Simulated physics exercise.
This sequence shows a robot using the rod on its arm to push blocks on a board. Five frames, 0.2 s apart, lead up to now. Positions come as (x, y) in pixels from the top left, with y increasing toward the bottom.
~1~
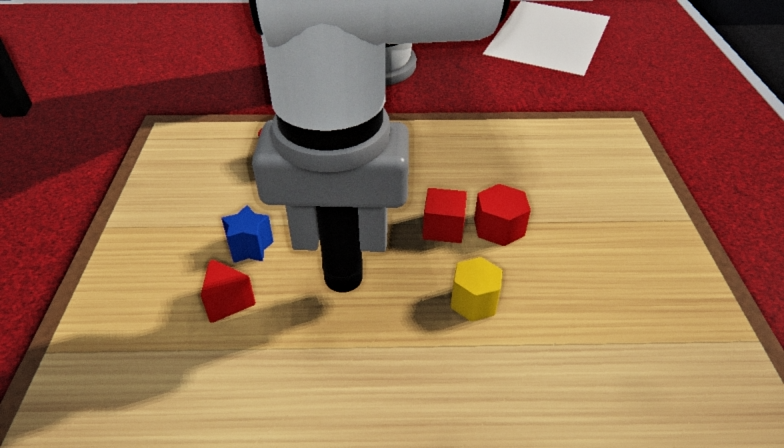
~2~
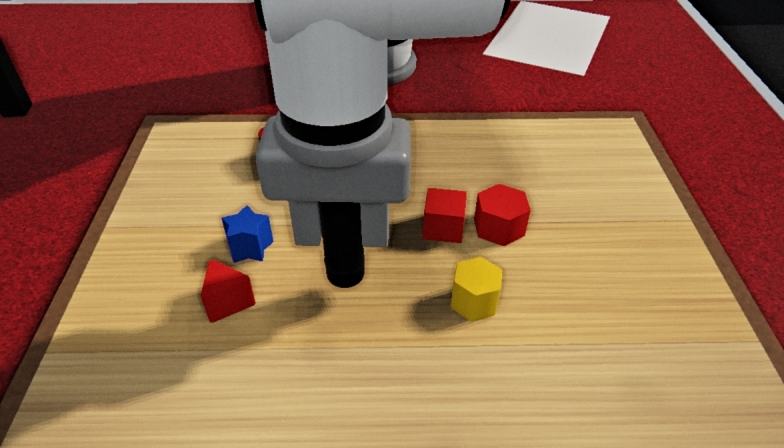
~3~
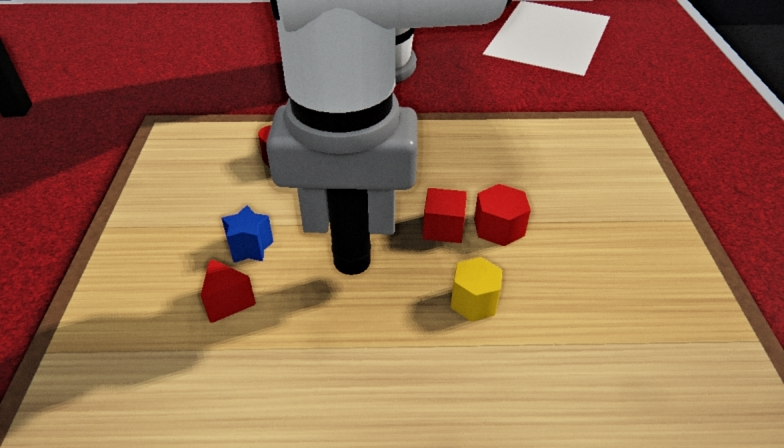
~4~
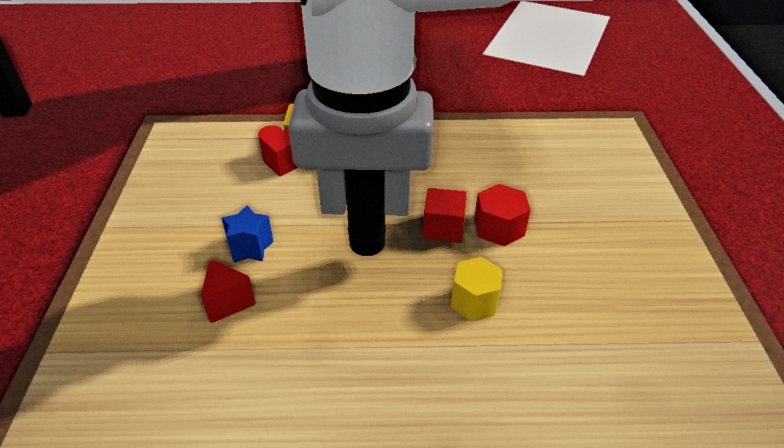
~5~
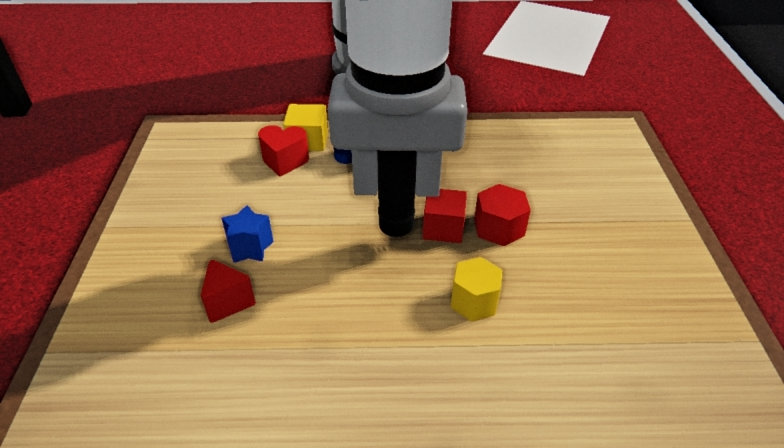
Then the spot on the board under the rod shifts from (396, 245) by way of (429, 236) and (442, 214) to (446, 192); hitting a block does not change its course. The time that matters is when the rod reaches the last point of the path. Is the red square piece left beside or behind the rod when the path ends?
Yes.
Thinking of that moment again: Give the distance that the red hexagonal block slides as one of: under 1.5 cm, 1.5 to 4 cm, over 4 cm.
It shifts by 1.5 to 4 cm.
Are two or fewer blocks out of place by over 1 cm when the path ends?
I'd say yes.
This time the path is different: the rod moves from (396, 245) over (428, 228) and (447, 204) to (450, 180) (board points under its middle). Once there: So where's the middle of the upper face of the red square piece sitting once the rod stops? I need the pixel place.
In the picture, that point is around (484, 188).
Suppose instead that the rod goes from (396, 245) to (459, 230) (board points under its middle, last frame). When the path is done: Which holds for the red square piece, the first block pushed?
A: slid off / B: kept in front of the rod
B: Kept in front of the rod.
The first path, step by step. One third of the way, rod at (431, 216); red square piece at (466, 194); red hexagonal block at (512, 199).
Two thirds of the way, rod at (443, 194); red square piece at (481, 188); red hexagonal block at (525, 197).
At the end, rod at (448, 173); red square piece at (482, 187); yellow hexagonal block in place; red hexagonal block at (526, 197).
